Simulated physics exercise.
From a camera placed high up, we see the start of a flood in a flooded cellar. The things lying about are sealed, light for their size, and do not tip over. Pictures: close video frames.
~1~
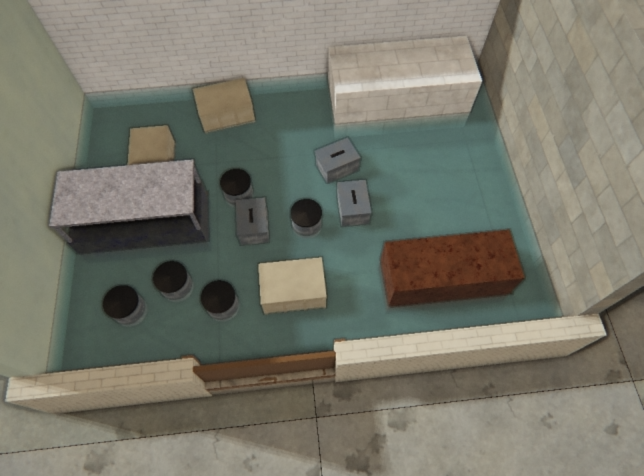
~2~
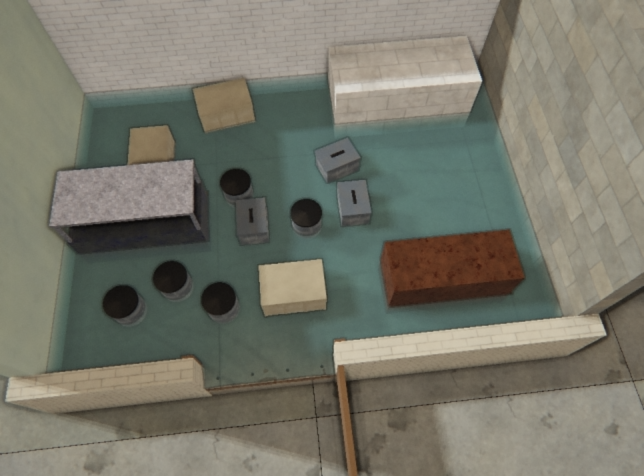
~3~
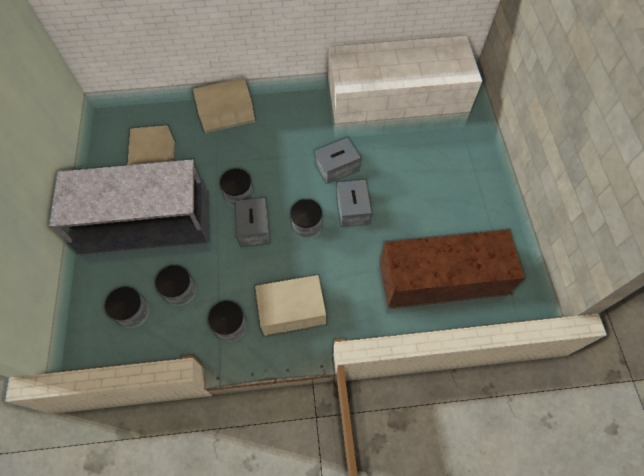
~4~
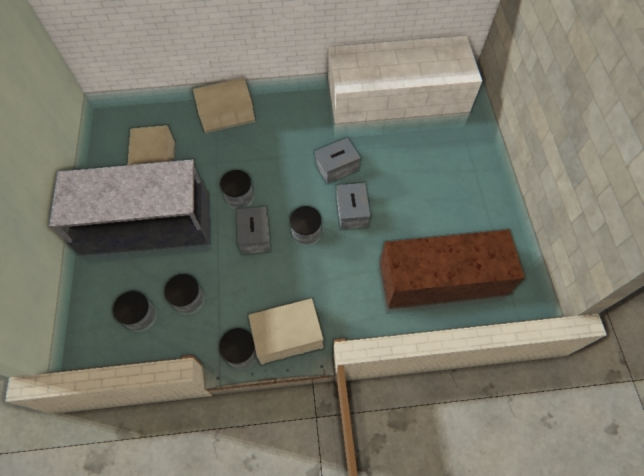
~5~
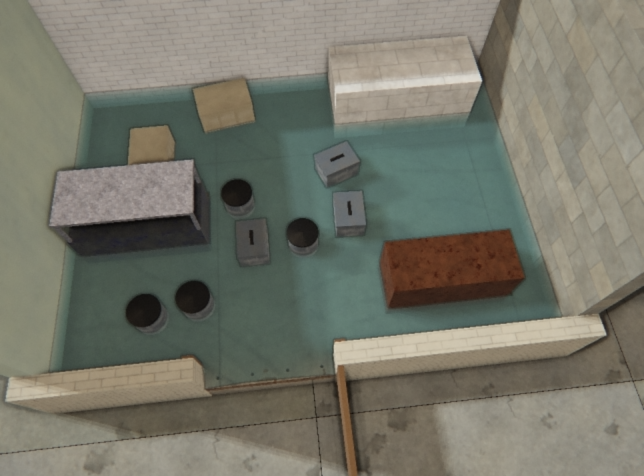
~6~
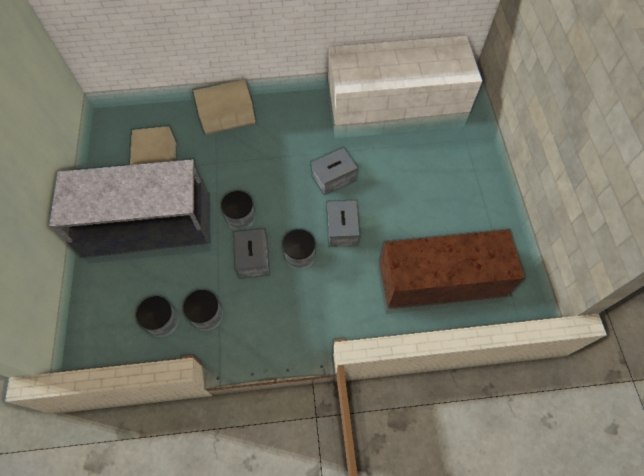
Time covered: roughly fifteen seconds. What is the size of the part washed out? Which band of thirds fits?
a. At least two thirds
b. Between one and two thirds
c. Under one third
(a) At least two thirds.
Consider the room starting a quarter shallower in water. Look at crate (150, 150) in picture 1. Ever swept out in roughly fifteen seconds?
My guess: Remains in the room.
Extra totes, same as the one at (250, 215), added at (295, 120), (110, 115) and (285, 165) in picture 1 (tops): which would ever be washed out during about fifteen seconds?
Sure - one by one that's out of the room, then in the room, then out of the room.
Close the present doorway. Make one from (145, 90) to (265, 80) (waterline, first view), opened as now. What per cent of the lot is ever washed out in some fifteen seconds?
I reckon close to 80 per cent.
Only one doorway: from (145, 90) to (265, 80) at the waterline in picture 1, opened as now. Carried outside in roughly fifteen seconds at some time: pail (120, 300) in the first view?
That object: Never leaves.
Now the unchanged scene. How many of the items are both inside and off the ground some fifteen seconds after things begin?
I get 2.
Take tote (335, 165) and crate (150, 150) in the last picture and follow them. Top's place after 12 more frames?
Close to (293, 281) and (188, 153).
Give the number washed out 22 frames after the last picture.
9 in all.
A moment on, 2 of 11 are out; 9 afloat.
Next, 8 of 11 are out; 3 afloat.
Later, 9 of 11 are out; 2 afloat.
In the end, 9 of 11 are out; 2 afloat.
